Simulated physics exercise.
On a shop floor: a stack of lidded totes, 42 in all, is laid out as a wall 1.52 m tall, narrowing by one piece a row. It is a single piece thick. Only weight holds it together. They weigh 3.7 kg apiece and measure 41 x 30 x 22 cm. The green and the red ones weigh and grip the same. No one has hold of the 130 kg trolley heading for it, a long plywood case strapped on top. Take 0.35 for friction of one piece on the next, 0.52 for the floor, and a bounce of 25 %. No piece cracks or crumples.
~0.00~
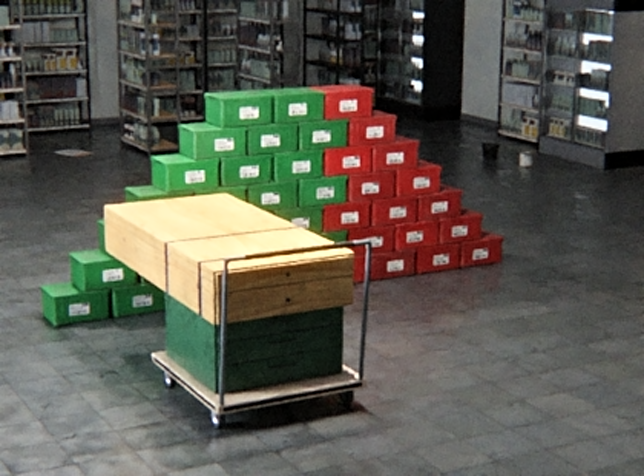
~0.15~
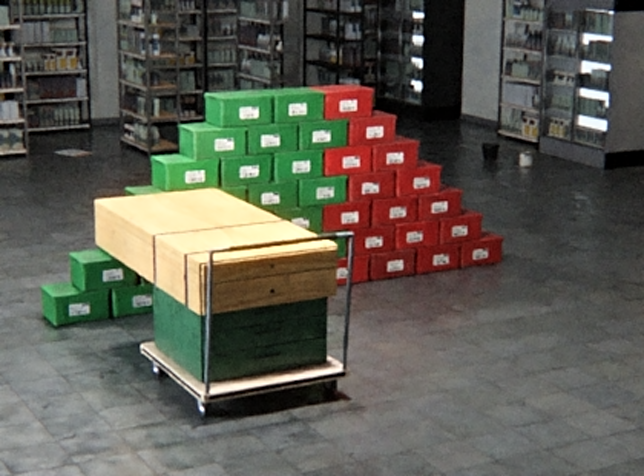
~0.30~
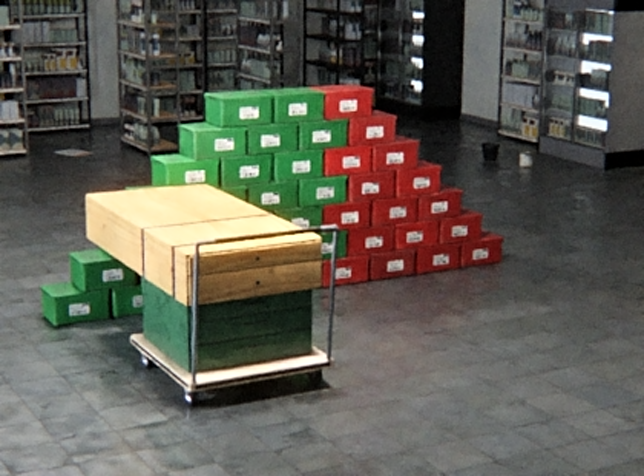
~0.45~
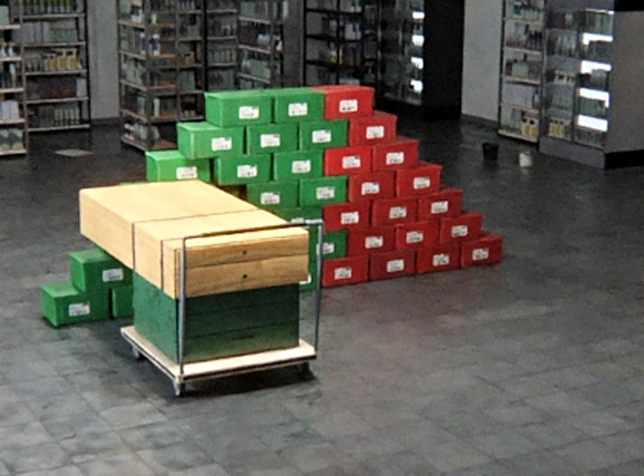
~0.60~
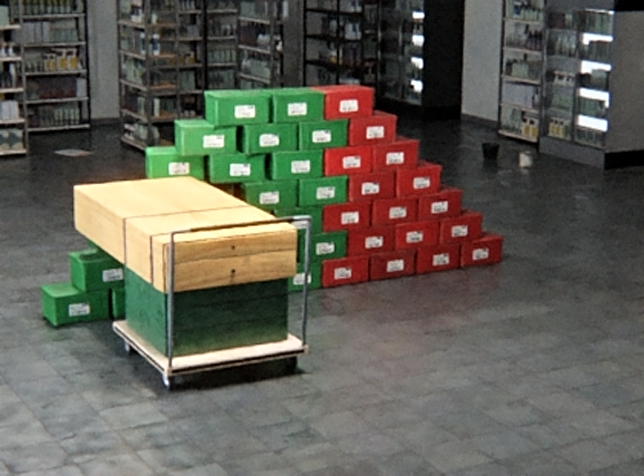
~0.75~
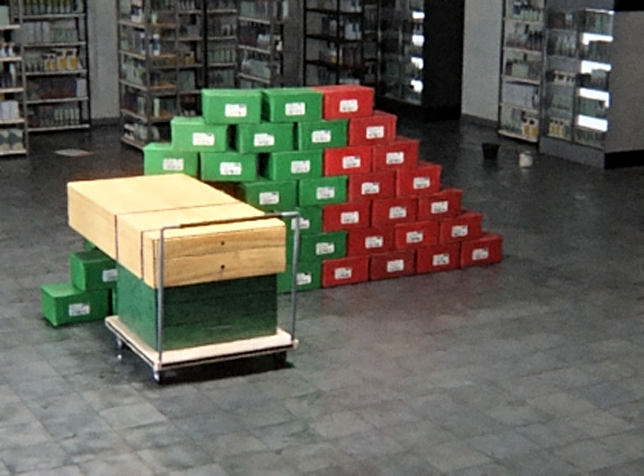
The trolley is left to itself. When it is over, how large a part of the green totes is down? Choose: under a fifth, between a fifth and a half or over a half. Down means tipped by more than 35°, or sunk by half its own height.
The part is between a fifth and a half.
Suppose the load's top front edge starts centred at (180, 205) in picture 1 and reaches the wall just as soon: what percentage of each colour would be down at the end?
In that case green 40, red 0 per cent.
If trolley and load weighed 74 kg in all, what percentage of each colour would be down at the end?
Then green 40, red 0 per cent.
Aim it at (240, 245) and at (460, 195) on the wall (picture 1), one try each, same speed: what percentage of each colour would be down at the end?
Green 70 then 0, red 20 then 20 per cent.
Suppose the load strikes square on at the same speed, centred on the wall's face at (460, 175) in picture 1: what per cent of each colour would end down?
In that case green 10, red 50 per cent.
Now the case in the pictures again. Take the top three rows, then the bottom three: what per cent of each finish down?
From the top 50, from the bottom 10 per cent.
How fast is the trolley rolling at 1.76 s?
Near 0.2 m/s.
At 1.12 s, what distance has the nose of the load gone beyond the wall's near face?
About 70 cm past it.
After 1.12 s, load 69 cm past the wall's line, still rolling; 5 of the 26 green totes down (5 of 42 in all colours); top green tote 6° from how it stood.
After 1.76 s, load 1.04 m past the wall's line, still rolling; 10 of the 26 green totes down (10 of 42 in all colours); top green tote 50° from how it stood, 51 cm lower.
In the end (3.1 s), load 1.06 m past the wall's line, stopped; 10 of the 26 green totes down (10 of 42 in all colours); top green tote upside down; top red tote unmoved. That is 38 per cent. From the last view, middles, top green tote near (294, 234), top red tote near (341, 102).
